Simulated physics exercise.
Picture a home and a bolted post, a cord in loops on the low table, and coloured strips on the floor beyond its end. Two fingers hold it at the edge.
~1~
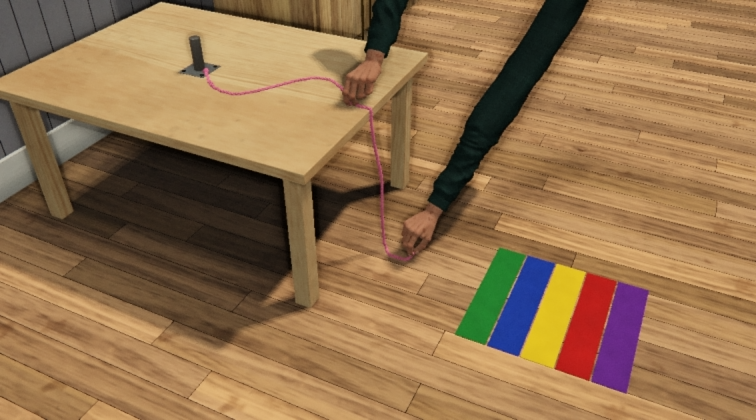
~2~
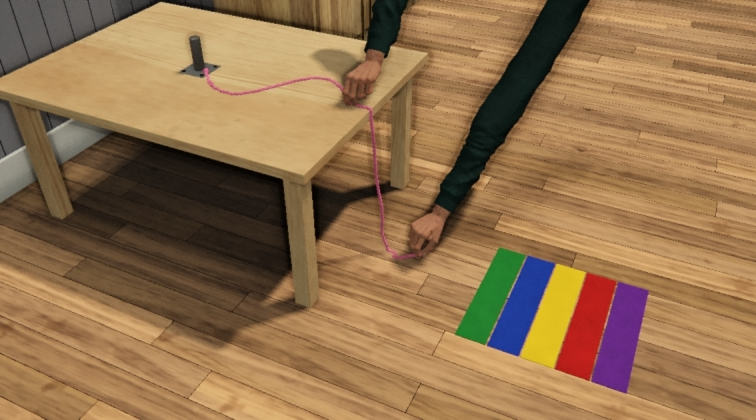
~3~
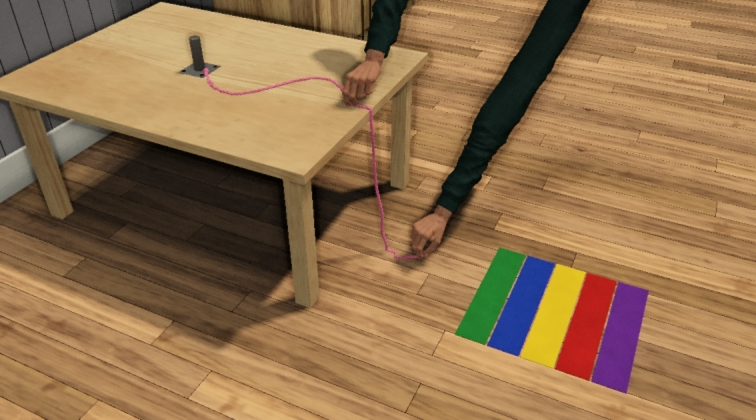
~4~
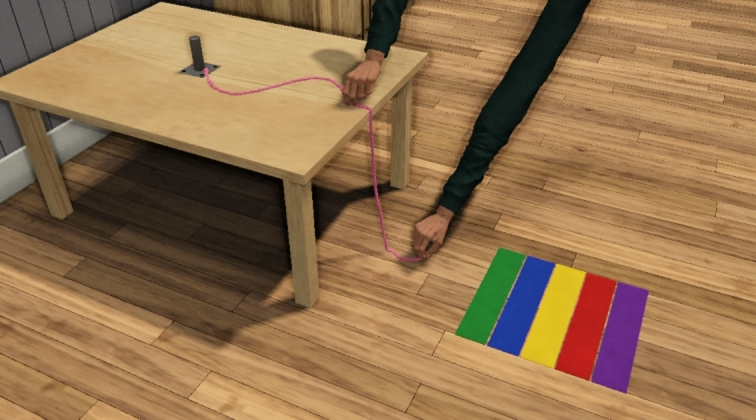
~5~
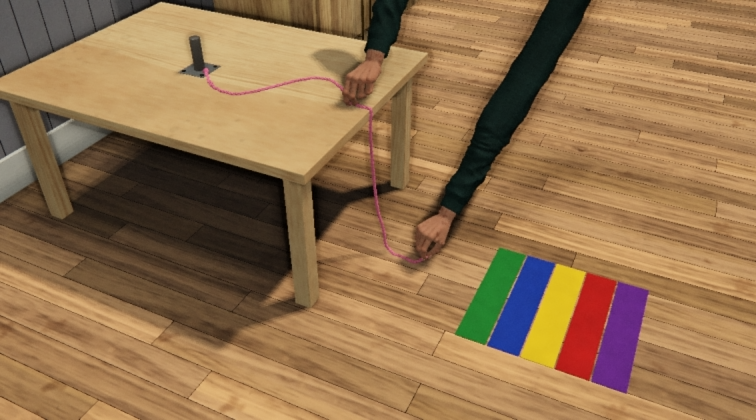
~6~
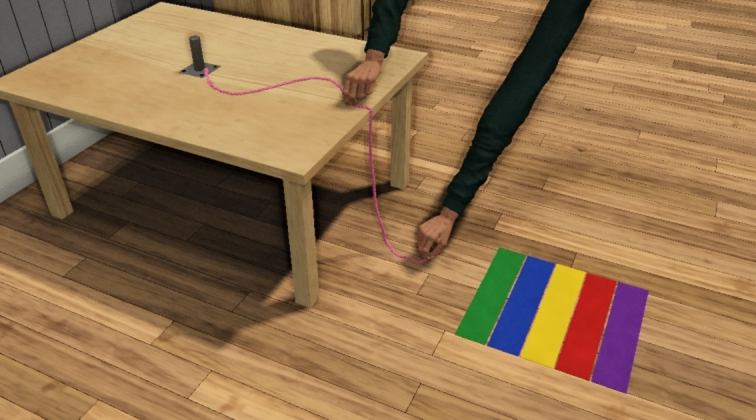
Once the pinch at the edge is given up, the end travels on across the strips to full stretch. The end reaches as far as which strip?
As far as the red strip.
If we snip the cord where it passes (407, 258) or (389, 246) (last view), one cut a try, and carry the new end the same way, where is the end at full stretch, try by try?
The first cut gives (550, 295) and the second gives (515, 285).
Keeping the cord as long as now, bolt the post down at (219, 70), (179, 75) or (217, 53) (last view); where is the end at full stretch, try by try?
First close to (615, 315), next close to (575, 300), last close to (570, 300).
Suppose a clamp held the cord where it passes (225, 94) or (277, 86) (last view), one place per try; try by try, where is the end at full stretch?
Respectively, (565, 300) and (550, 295).
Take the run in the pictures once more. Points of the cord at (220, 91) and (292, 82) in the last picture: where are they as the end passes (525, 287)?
Roughly (249, 82) for one and roughly (316, 99) for the other.
Soon after, end near (525, 287); over blue.
Then, end near (567, 300); over yellow.
At full stretch, end near (592, 307); over red. The red one.
